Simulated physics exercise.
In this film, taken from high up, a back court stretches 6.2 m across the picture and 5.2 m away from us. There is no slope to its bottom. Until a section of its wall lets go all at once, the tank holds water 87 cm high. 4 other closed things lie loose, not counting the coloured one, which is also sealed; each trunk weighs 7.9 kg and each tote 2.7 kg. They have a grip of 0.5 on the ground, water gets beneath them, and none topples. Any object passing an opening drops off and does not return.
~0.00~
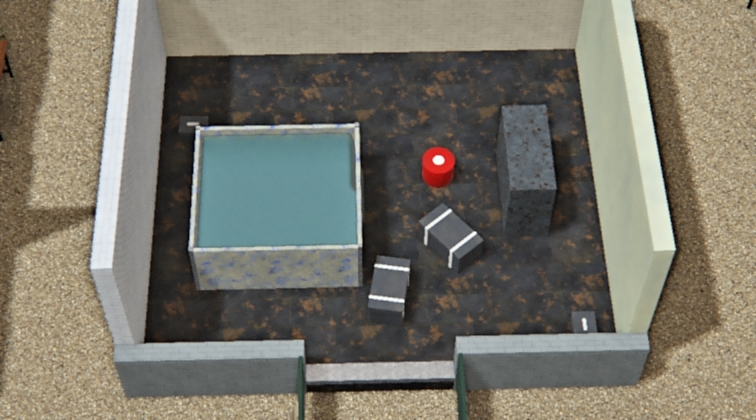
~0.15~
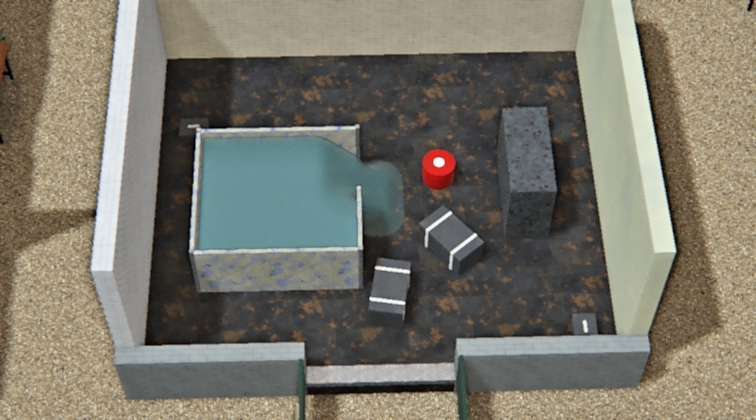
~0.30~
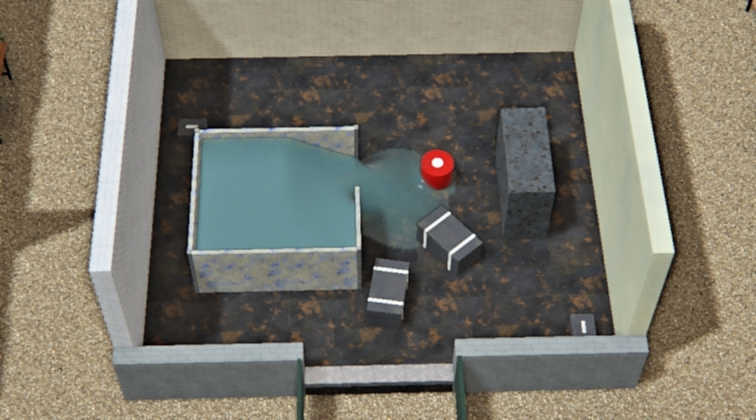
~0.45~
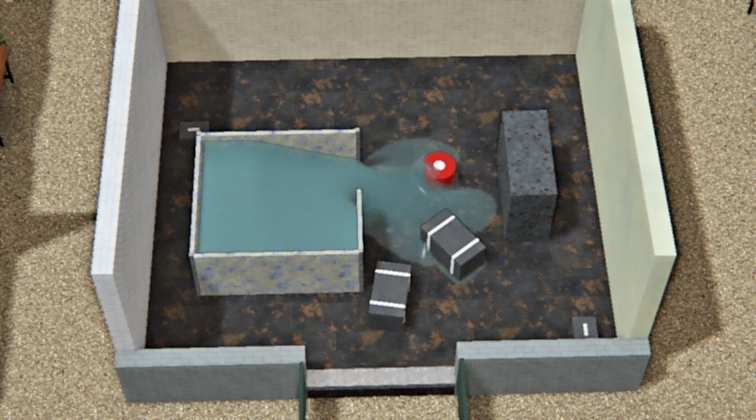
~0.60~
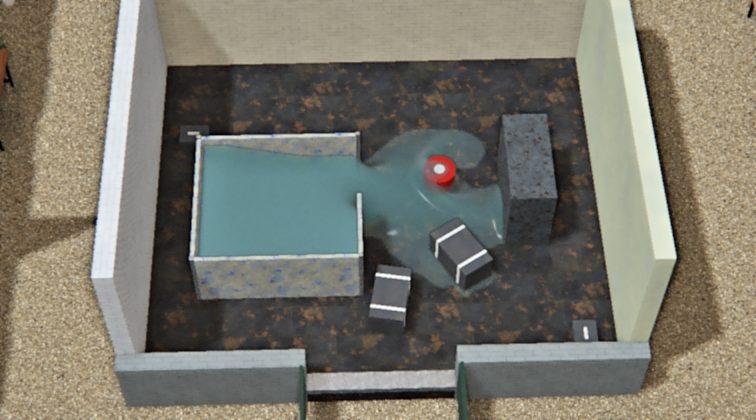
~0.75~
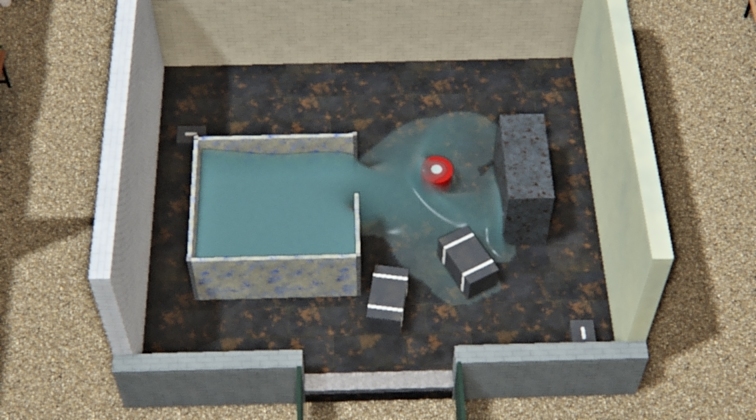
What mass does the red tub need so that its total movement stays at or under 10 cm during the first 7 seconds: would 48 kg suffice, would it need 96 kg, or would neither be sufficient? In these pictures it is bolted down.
Neither mass suffices.
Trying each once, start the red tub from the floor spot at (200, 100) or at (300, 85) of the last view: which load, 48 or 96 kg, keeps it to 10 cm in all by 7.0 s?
First spot: Light mass works; second spot: Light mass works.
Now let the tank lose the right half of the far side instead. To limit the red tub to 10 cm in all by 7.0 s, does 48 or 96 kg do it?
So the lighter pick works.
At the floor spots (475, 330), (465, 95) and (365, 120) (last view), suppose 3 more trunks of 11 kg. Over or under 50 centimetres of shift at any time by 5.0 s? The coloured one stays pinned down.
Results, in sequence: Exceeded / exceeded / not exceeded.
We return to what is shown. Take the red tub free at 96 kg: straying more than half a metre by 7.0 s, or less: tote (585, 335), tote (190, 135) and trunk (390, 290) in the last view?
In sequence the three objects are farther, farther and not as far.
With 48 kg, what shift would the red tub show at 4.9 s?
Shift: Roughly 250 cm.
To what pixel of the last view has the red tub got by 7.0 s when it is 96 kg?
Roughly at (472, 160) in the last view.
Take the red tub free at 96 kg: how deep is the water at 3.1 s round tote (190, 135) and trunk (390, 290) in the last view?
Depths: Near 0 cm, then near 2 cm.
After 1.4 s the red tub would be 82 cm from its start with 48 kg and 35 cm from its start with 96 kg; 19 cm of water round it then.
After 3.1 s the red tub would be 251 cm from its start with 48 kg and 52 cm from its start with 96 kg; 22 cm of water round it then.
After 4.9 s the red tub would be 255 cm from its start with 48 kg and 52 cm from its start with 96 kg; 16 cm of water round it then.
After 7.0 s the red tub would be 255 cm from its start with 48 kg and 52 cm from its start with 96 kg; 15 cm of water round it then.
